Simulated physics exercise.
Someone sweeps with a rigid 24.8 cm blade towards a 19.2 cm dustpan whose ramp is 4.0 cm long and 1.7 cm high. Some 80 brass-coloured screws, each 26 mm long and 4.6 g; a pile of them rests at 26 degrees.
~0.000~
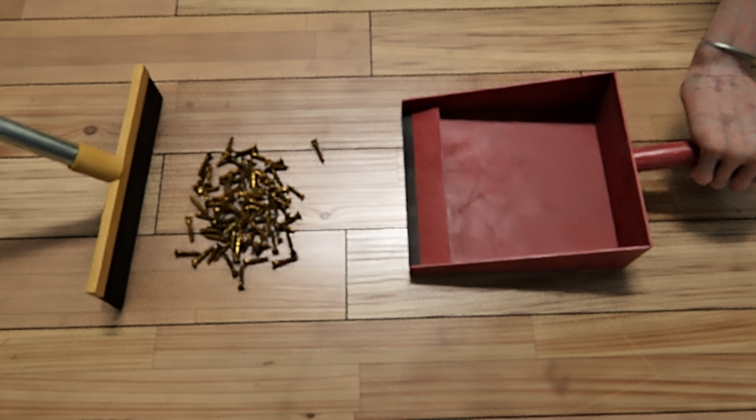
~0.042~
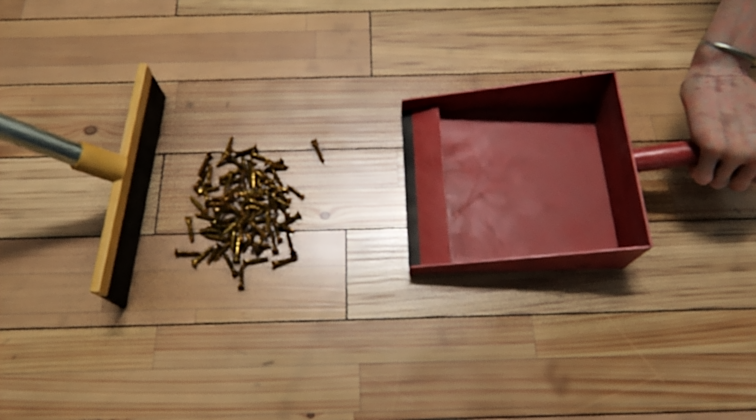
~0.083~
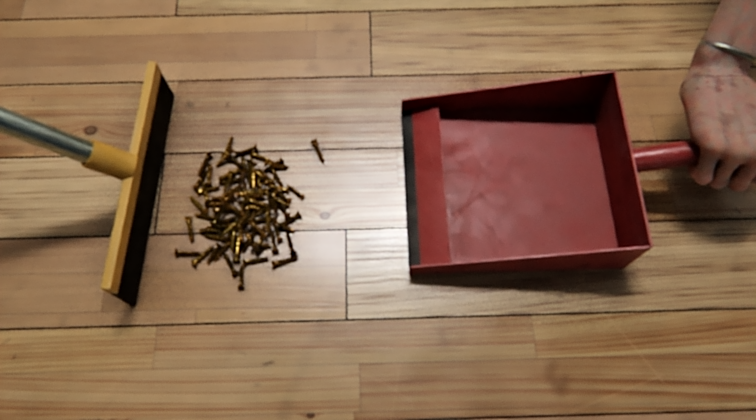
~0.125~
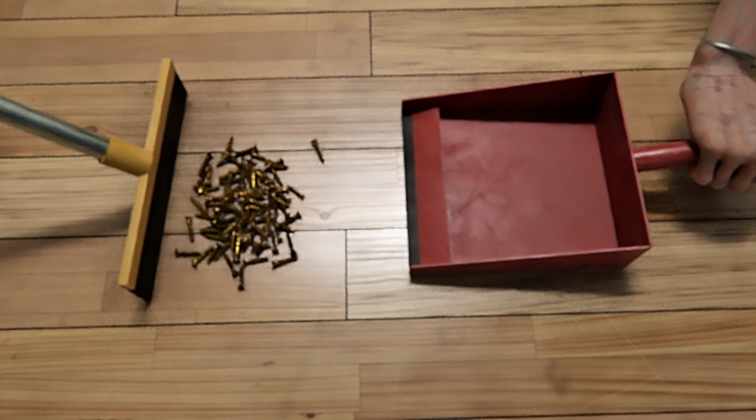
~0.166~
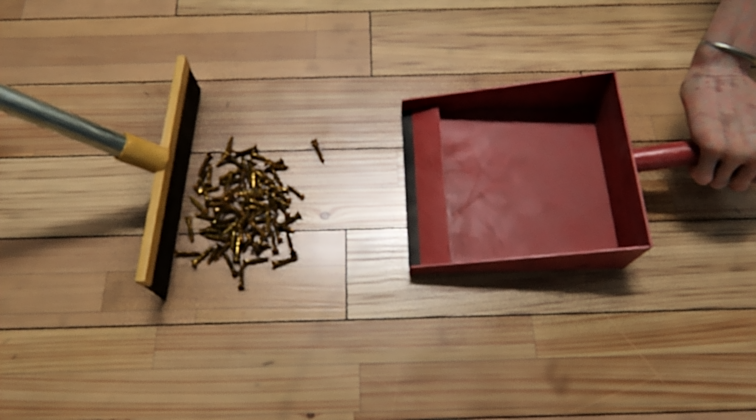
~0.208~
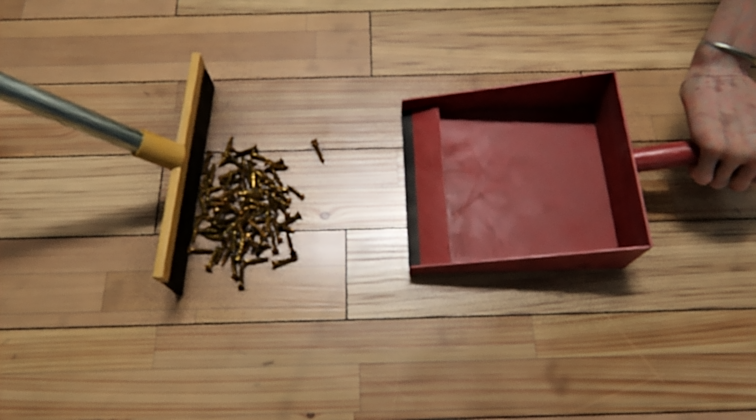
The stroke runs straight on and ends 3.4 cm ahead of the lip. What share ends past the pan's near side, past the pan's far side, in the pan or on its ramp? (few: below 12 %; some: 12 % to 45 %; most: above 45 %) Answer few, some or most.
Near side: Few, far side: Few, pan: Few.
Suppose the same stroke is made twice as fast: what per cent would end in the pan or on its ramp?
In that case some 20 per cent.
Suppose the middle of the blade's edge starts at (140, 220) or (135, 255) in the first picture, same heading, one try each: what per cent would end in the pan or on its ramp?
About 10 and 15 per cent.
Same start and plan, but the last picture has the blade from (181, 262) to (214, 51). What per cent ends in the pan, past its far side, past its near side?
Pan 5, far 5, near 5.
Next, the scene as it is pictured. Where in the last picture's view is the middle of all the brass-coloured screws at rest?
Around (387, 185).
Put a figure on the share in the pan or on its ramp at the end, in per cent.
Some 5 per cent.
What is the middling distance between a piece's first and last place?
Roughly 16 cm.
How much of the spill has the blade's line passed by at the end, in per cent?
About 0 per cent.
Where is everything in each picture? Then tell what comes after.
The first picture shows blade from (97, 292) to (143, 73), moved 0.0 cm, 0 of the pieces shifted so far; middle of the pieces at (243, 206); pan at (524, 185).
The second picture shows blade from (101, 291) to (146, 73), moved 0.3 cm, 0 of the pieces shifted so far; middle of the pieces at (243, 206).
The third picture shows blade from (111, 288) to (155, 71), moved 1.3 cm, 0 of the pieces shifted so far; middle of the pieces at (243, 206).
The fourth picture shows blade from (128, 285) to (170, 68), moved 2.9 cm, 0 of the pieces shifted so far; middle of the pieces at (243, 206).
The fifth picture shows blade from (145, 281) to (184, 65), moved 4.4 cm, 0 of the pieces shifted so far; middle of the pieces at (243, 206).
The sixth picture shows blade from (162, 277) to (199, 62), moved 6.0 cm, 9 of the pieces shifted so far; middle of the pieces at (242, 206); pan at (524, 185). The blade's pace is about 0.38 m/s, heading 12 degrees away from the viewer's side.
After 0.46 s, middle of the blade 13 cm from the lip; 0 % over the lip, far side 0 %, near side 5 %.
After 0.62 s, middle of the blade 7 cm from the lip; 0 % over the lip, far side 0 %, near side 5 %.
After 0.91 s, middle of the blade 4 cm from the lip; 5 % over the lip, far side 5 %, near side 5 %.
In the end, at 1.2 s, near side 5 %, far side 5 %, pan 5 %, in front of the lip or behind the blade 85 %.
